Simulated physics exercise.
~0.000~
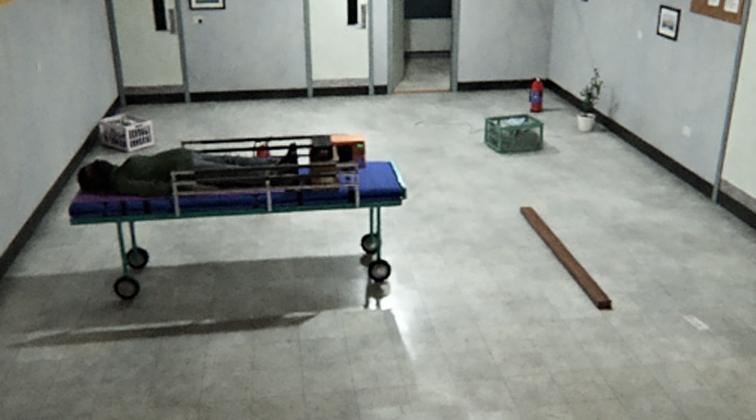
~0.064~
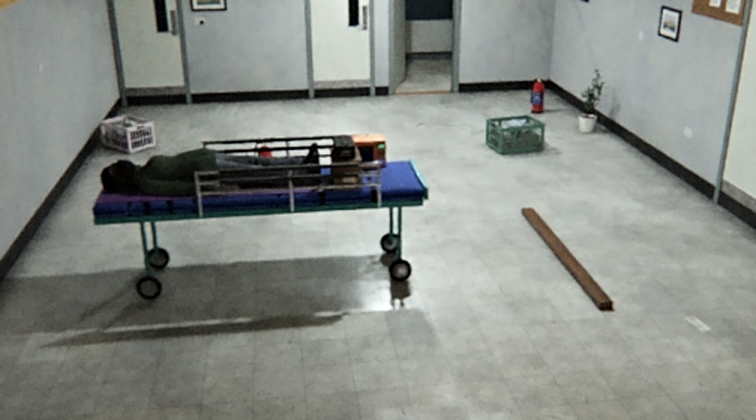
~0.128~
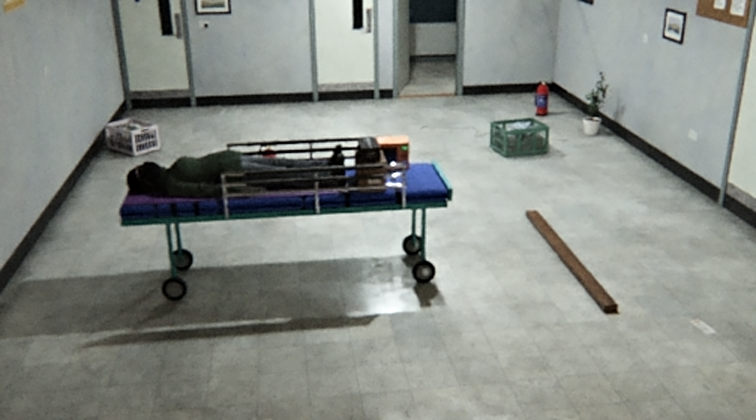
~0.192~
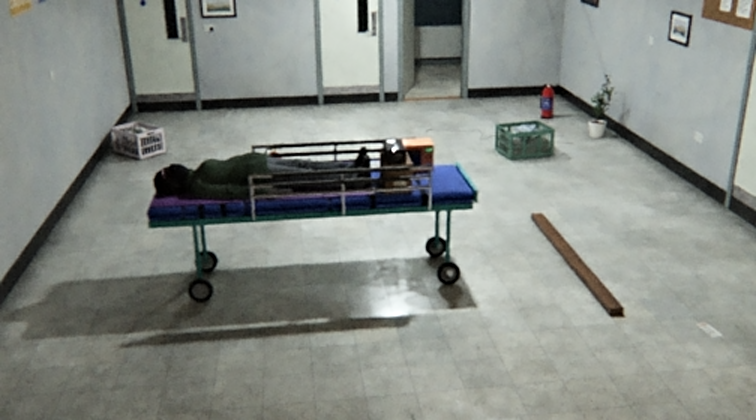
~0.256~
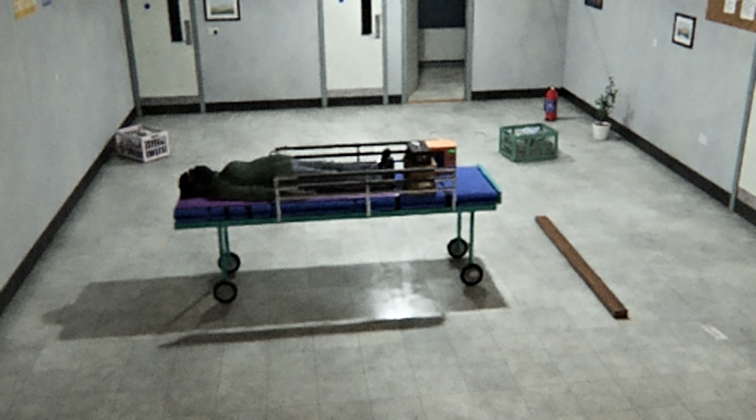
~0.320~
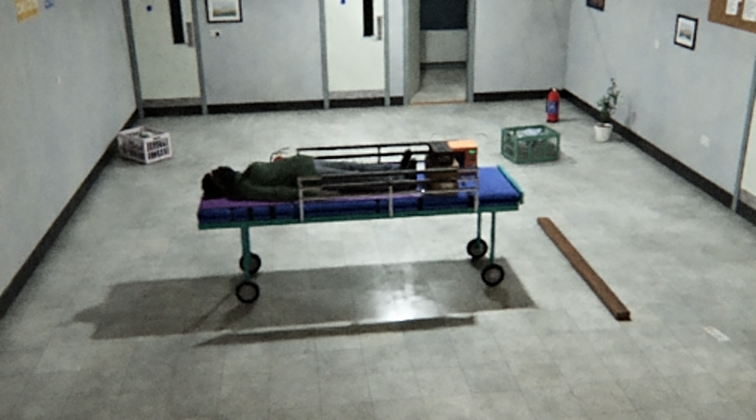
A person lies on a blue wheeled trolley as it rolls right across the floor.
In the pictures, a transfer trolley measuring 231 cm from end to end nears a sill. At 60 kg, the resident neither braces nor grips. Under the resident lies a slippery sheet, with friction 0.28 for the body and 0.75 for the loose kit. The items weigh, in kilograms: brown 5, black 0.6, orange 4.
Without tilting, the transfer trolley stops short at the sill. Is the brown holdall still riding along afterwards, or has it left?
It has left.
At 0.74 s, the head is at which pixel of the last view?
Roughly (348, 176) in the last view.
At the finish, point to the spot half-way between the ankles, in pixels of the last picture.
My guess is somewhere near (596, 168).
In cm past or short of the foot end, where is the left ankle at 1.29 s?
Some 5 cm past it.
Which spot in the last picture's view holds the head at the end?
It ends up at about (422, 173).
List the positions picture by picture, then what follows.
In the first picture, brown holdall (324, 168), black glove box (322, 147), left ankle (287, 165); 137 cm still to roll.
In the second picture, brown holdall (346, 168), black glove box (344, 147), left ankle (308, 165); 122 cm still to roll.
In the third picture, brown holdall (370, 170), black glove box (369, 149), left ankle (332, 167); 107 cm still to roll.
In the fourth picture, brown holdall (396, 172), black glove box (395, 151), left ankle (357, 169); 92 cm still to roll.
In the fifth picture, brown holdall (420, 173), black glove box (419, 152), left ankle (380, 171); 77 cm still to roll.
In the sixth picture, brown holdall (441, 174), black glove box (441, 153), left ankle (401, 171); 62 cm still to roll.
The jolt is at 0.59 s.
After 0.74 s the brown holdall is 32 cm short of the foot end, tilted 5°, near (558, 166) in the last picture's view; the black glove box 31 cm short of the foot end, tilted 5°.
After 0.99 s the brown holdall is 2 cm past the foot end, tilted 0°, near (602, 165) in the last picture's view.
After 1.29 s the brown holdall is 34 cm past the foot end, tilted 55°, near (639, 206) in the last picture's view; the black glove box 43 cm past the foot end, tilted 50°.
When all is still (2.2 s), brown holdall drops off; black glove box drops off; orange monitor drops off; left ankle crosses the foot end.
